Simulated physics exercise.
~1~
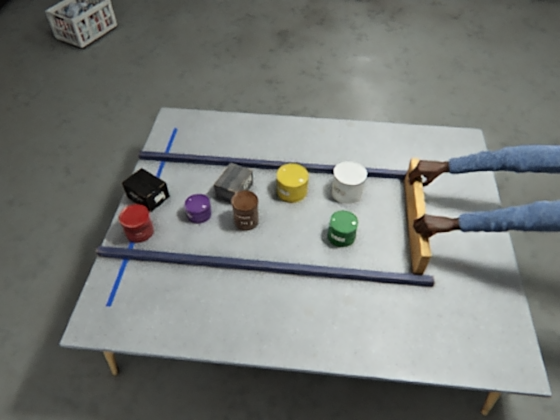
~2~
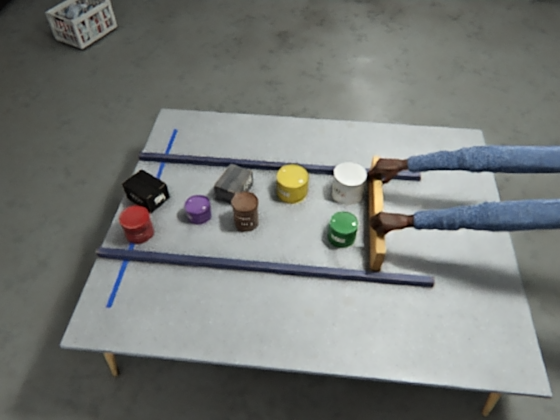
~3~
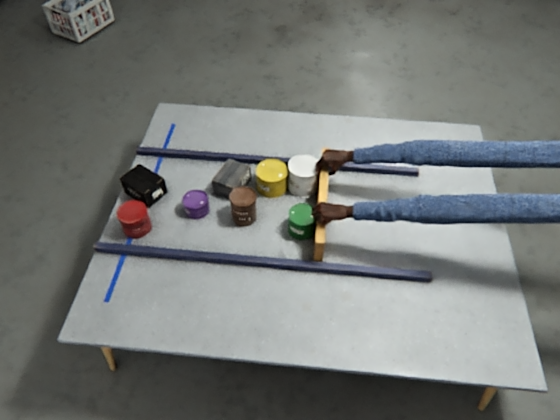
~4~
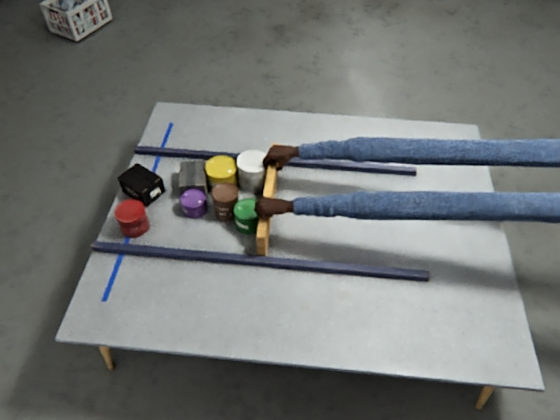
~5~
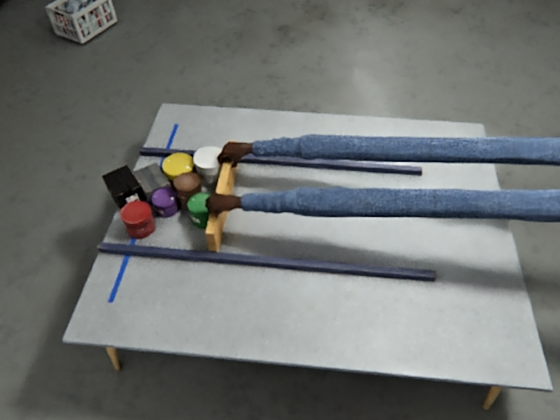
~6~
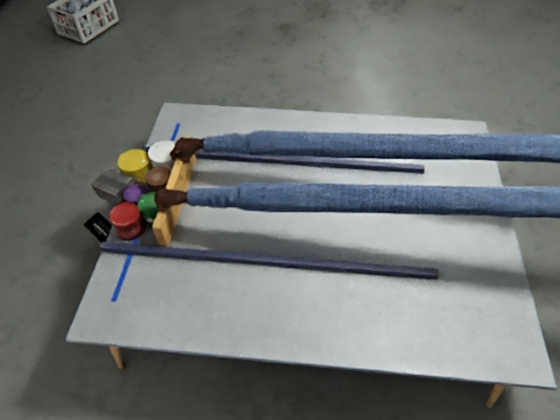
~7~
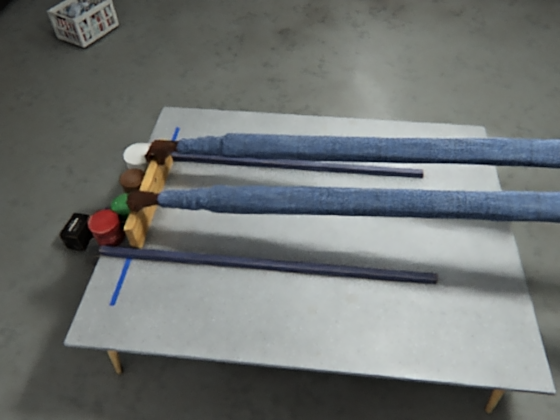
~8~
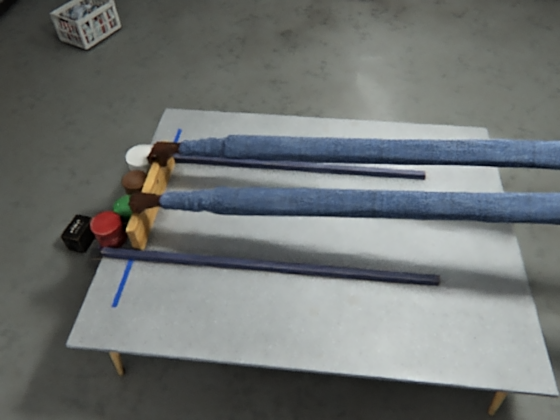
The video shows two hands pushing a wooden plank leftward across a grey table between two dark rails, gathering coloured canisters, a grey box and a black parcel toward the edge. Several go over, including the yellow and purple canisters, and the plank stops near the blue tape.
